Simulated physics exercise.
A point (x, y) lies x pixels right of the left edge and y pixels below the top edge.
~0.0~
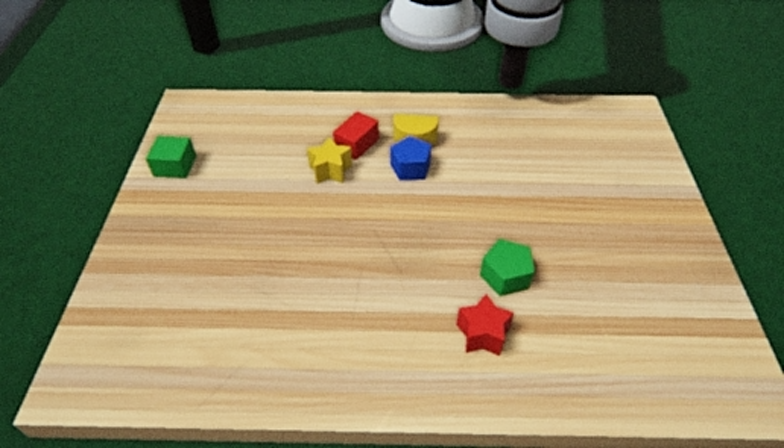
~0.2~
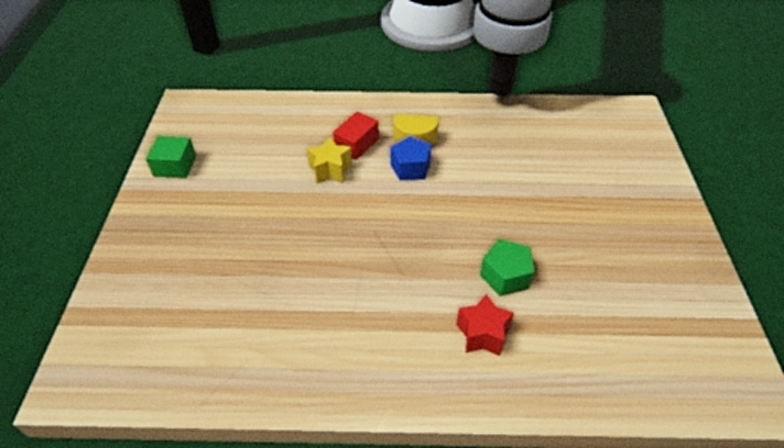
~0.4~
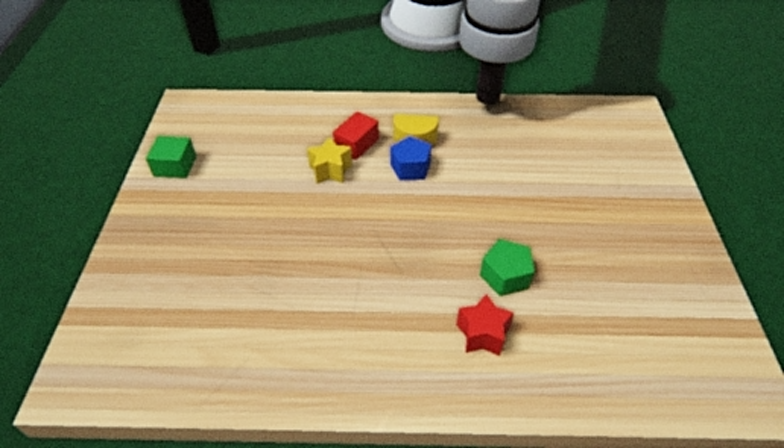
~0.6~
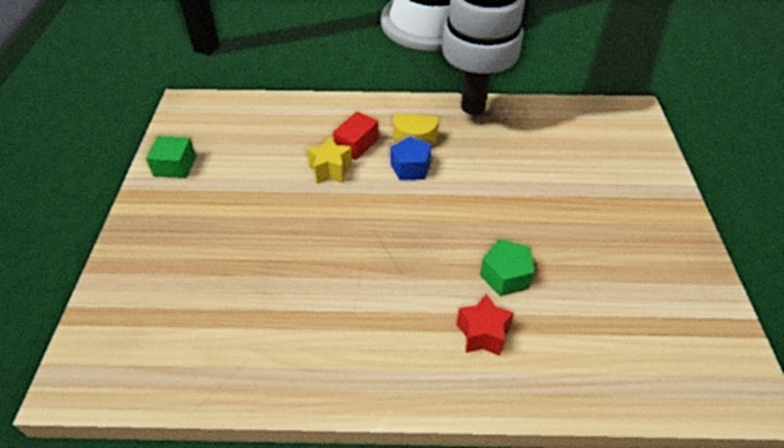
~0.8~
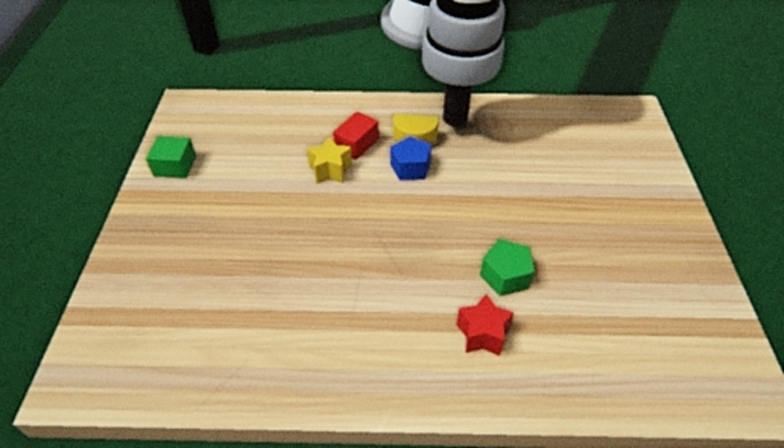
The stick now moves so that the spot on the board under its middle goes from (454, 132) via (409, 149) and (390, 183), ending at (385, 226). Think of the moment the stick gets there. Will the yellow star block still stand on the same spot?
Yes.
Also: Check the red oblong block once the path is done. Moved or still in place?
It ends up somewhere else.
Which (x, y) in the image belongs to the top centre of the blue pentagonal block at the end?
The middle of its upper face will lie at (421, 195).
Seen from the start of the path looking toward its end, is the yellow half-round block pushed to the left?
Short answer: No.
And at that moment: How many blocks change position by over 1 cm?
I expect three or more blocks to be moved by more than 1 cm.
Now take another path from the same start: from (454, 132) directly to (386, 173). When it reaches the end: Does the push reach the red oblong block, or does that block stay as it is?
It does get moved.
On the path given first. One third of the way, stick at (409, 137); red oblong block at (339, 123), turned 40° anticlockwise; blue pentagonal block at (410, 152), turned 15° anticlockwise; yellow half-round block at (372, 125), turned 45° clockwise.
Two thirds of the way, stick at (390, 172); red oblong block at (332, 121), turned 45° anticlockwise; blue pentagonal block at (414, 183), turned 90° anticlockwise; yellow half-round block at (366, 128), turned 80° clockwise.
At the end, stick at (384, 214); yellow star block not moved; red oblong block at (332, 121), turned 45° anticlockwise; blue pentagonal block at (421, 195), turned 115° anticlockwise; yellow half-round block at (366, 128), turned 80° clockwise.
